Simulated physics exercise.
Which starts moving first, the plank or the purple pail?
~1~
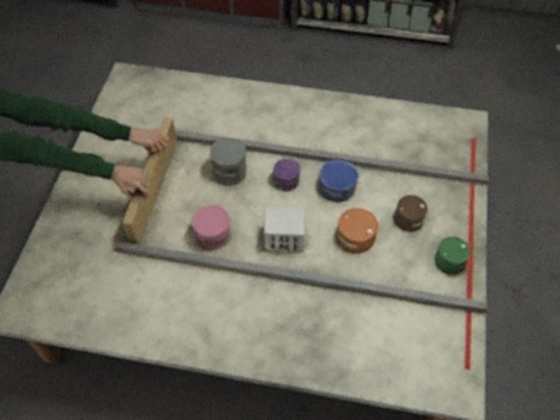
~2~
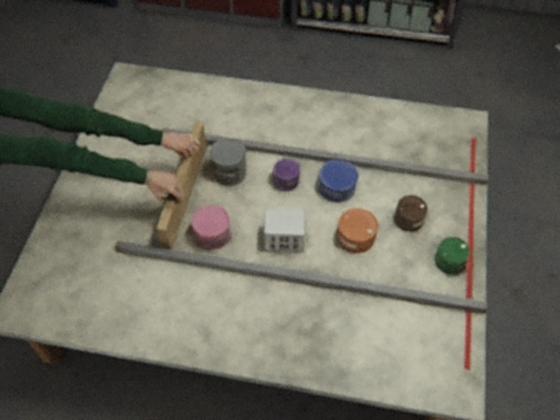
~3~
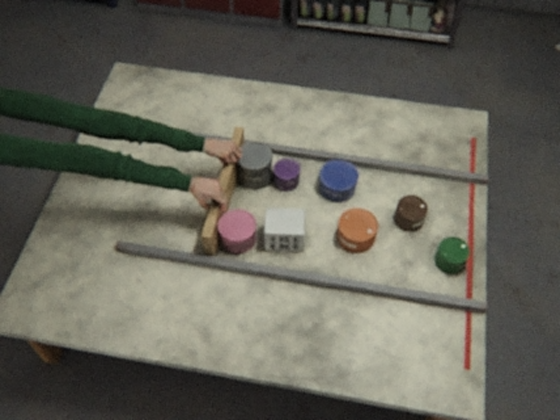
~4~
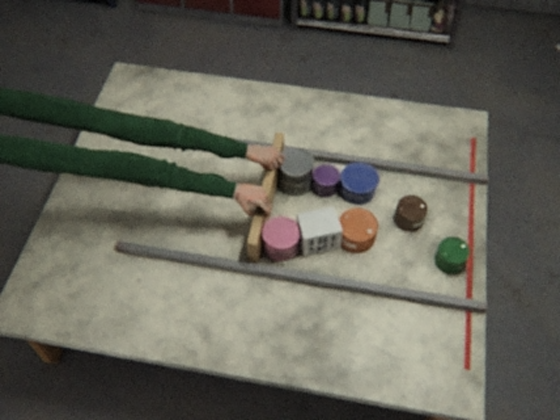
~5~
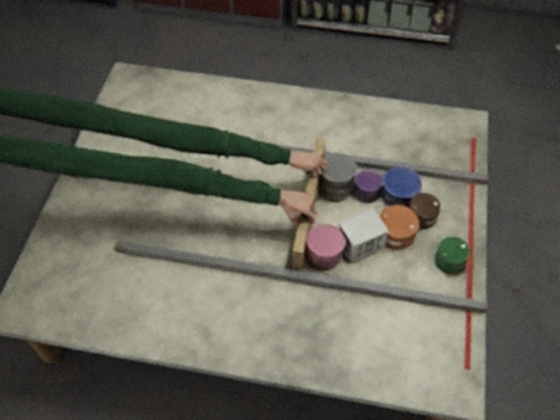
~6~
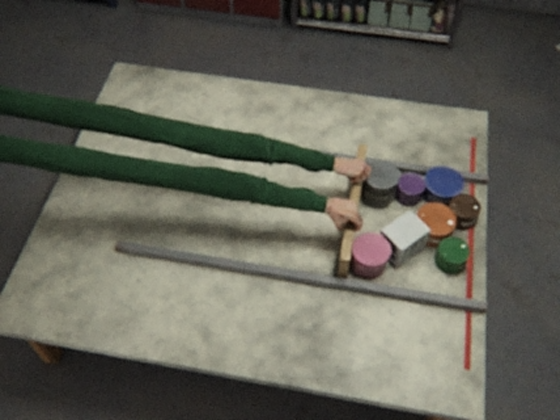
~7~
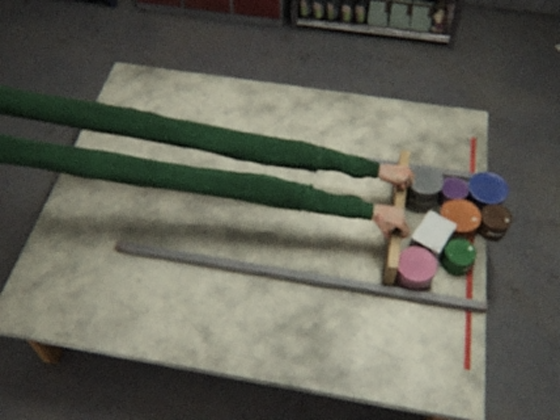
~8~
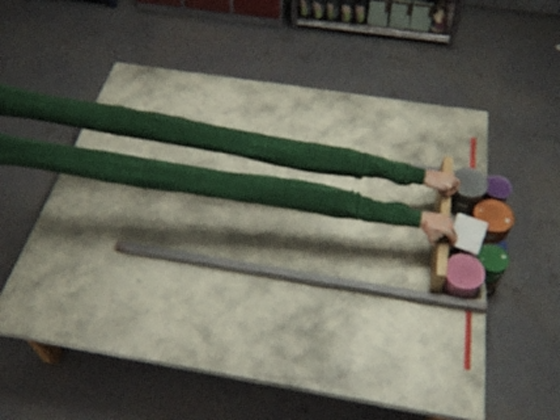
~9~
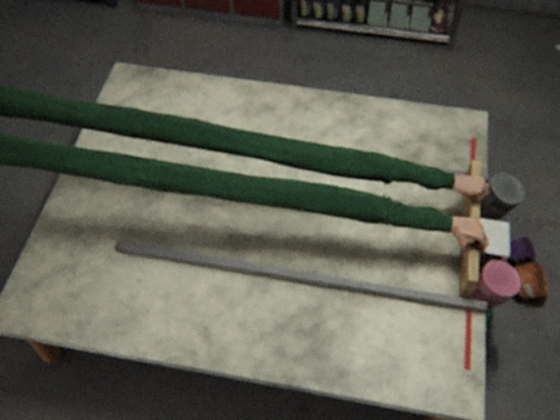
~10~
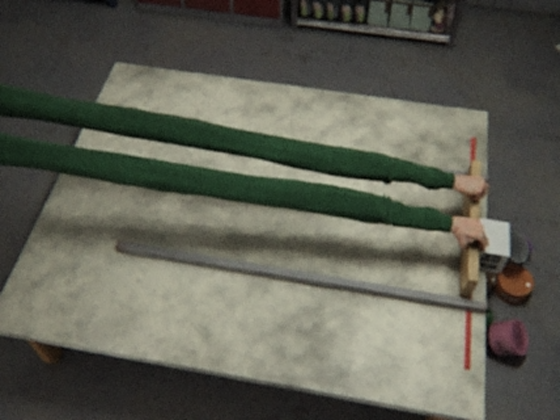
The plank starts moving first. The purple pail stays where it is until the plank has pushed the nearer tubs up towards it, and only then slides right.
